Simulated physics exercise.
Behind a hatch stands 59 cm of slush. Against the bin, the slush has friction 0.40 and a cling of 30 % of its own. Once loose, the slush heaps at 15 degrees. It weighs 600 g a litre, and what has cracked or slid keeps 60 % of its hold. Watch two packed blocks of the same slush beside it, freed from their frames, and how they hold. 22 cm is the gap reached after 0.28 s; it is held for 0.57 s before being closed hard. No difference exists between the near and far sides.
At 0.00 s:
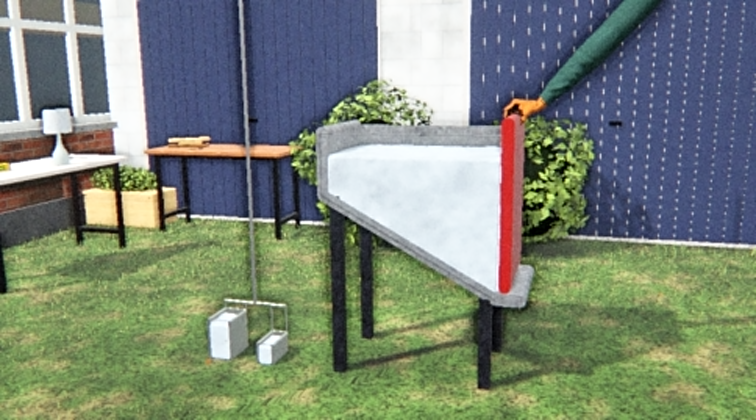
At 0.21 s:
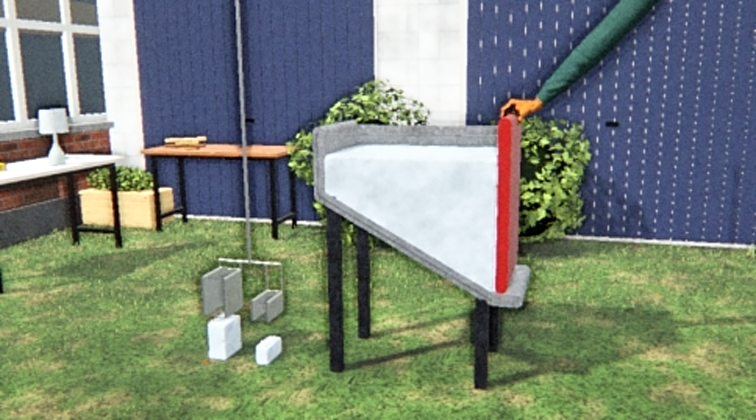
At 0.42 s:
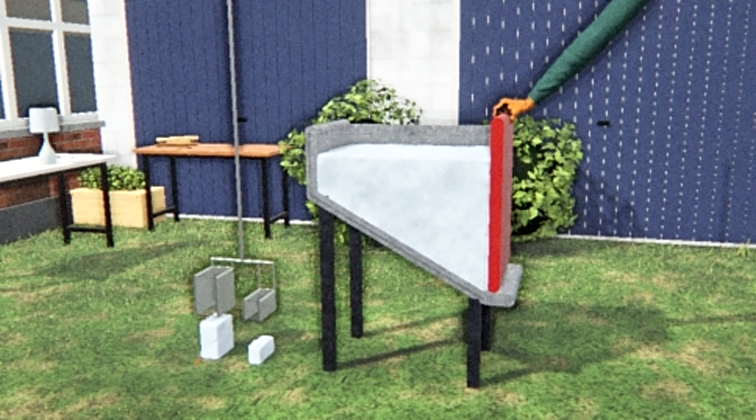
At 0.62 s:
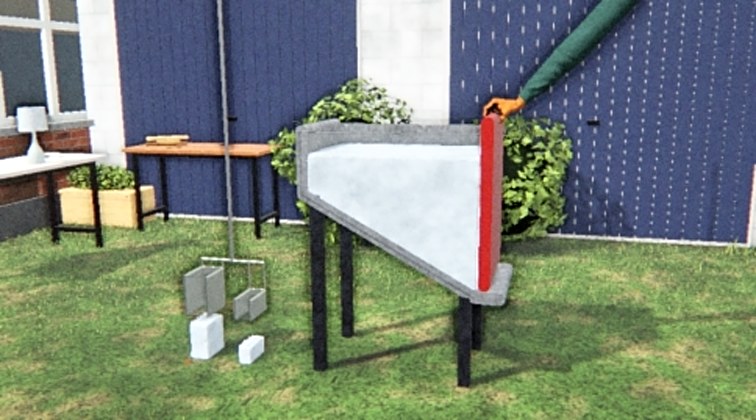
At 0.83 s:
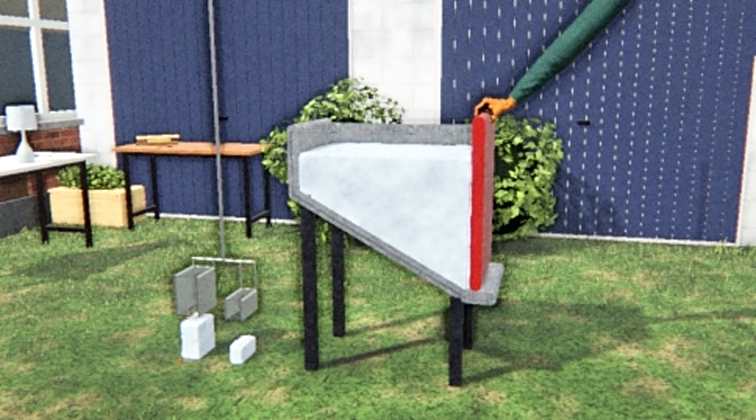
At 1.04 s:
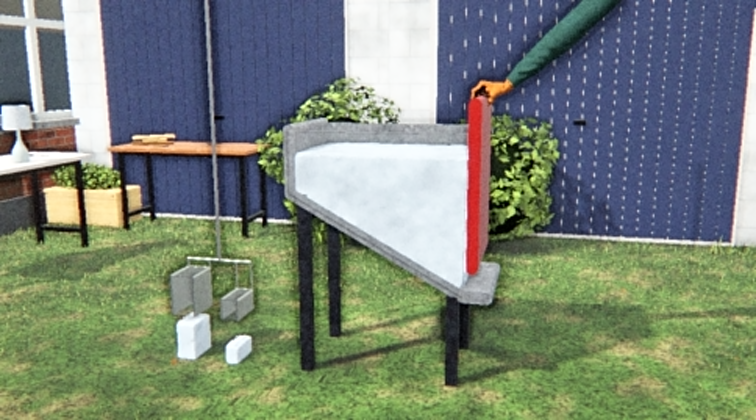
Garden lawn, grey moulds lifting off two pale blocks, then a green-sleeved arm raising a red hatch slightly on a raised bin.
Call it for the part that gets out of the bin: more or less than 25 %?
Call: Less.
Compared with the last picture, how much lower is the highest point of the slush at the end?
Around 0 centimetres, give or take.
By 1.27 s, the hatch is 22 cm open and 0 % is out.
By 1.54 s, the hatch is 22 cm open and 1 % is out.
By 1.81 s, the hatch is 22 cm open and 4 % is out.
By 2.08 s, the hatch is 5.8 cm open and 8 % is out.
By 2.56 s, at the end, the hatch is shut and 9 % is out.
